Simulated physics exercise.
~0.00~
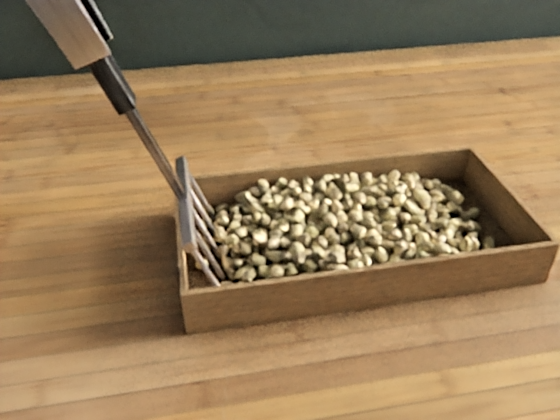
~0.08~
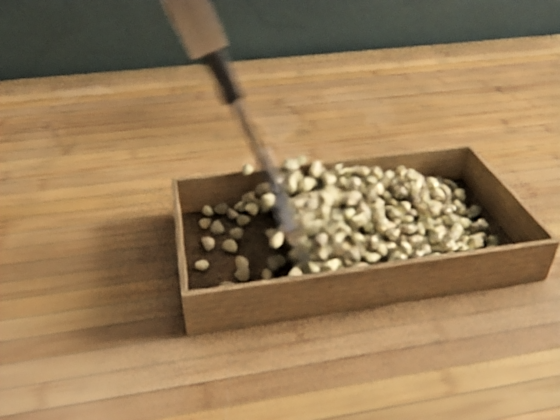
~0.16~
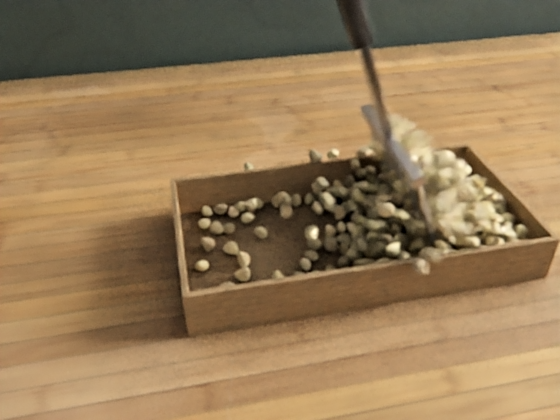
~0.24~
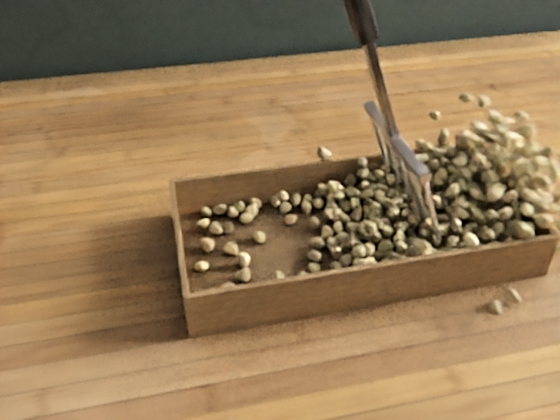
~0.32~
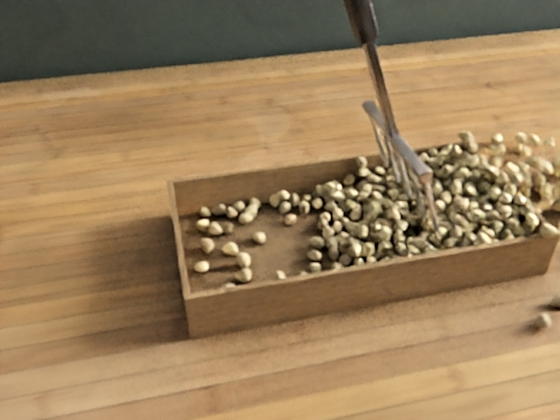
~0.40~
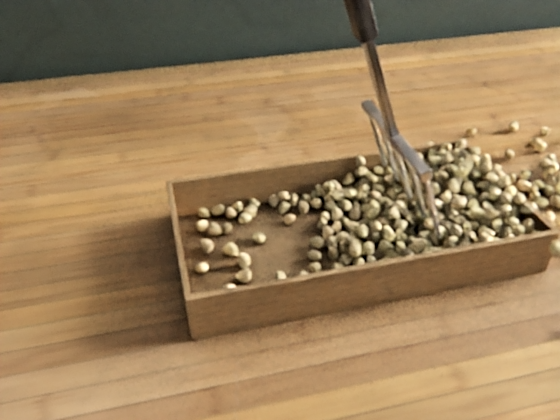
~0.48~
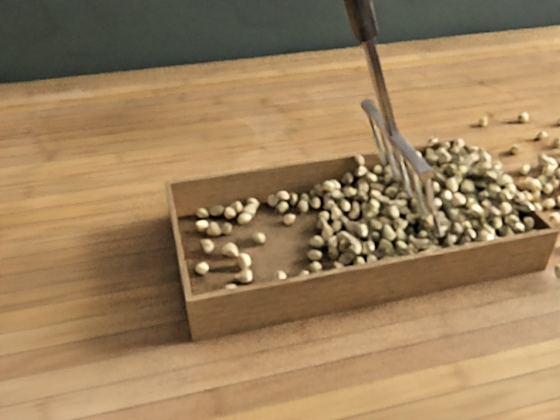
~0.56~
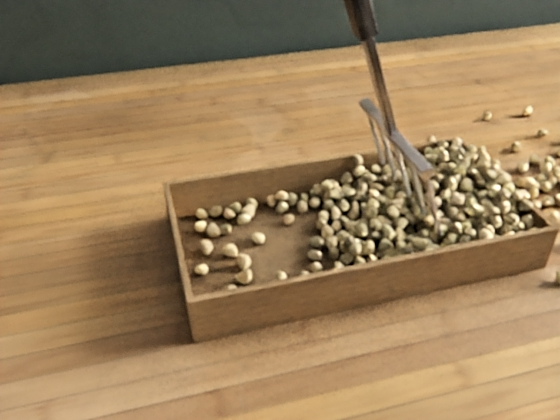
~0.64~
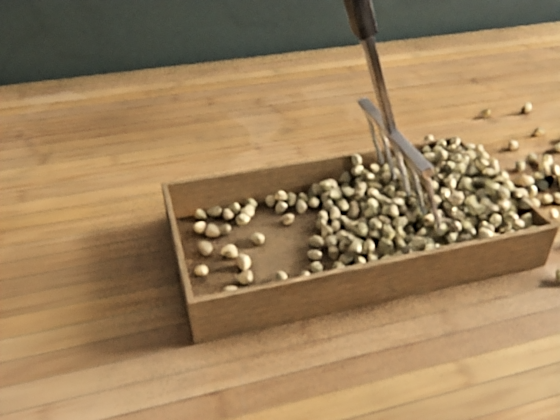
A metal fork sweeps rightward through a shallow wooden tray of pale green dried beans, piling them at the right end until some spill over onto the wooden table. The fork then halts, leaving a heap around its prongs, a few beans at the left and others scattered outside.
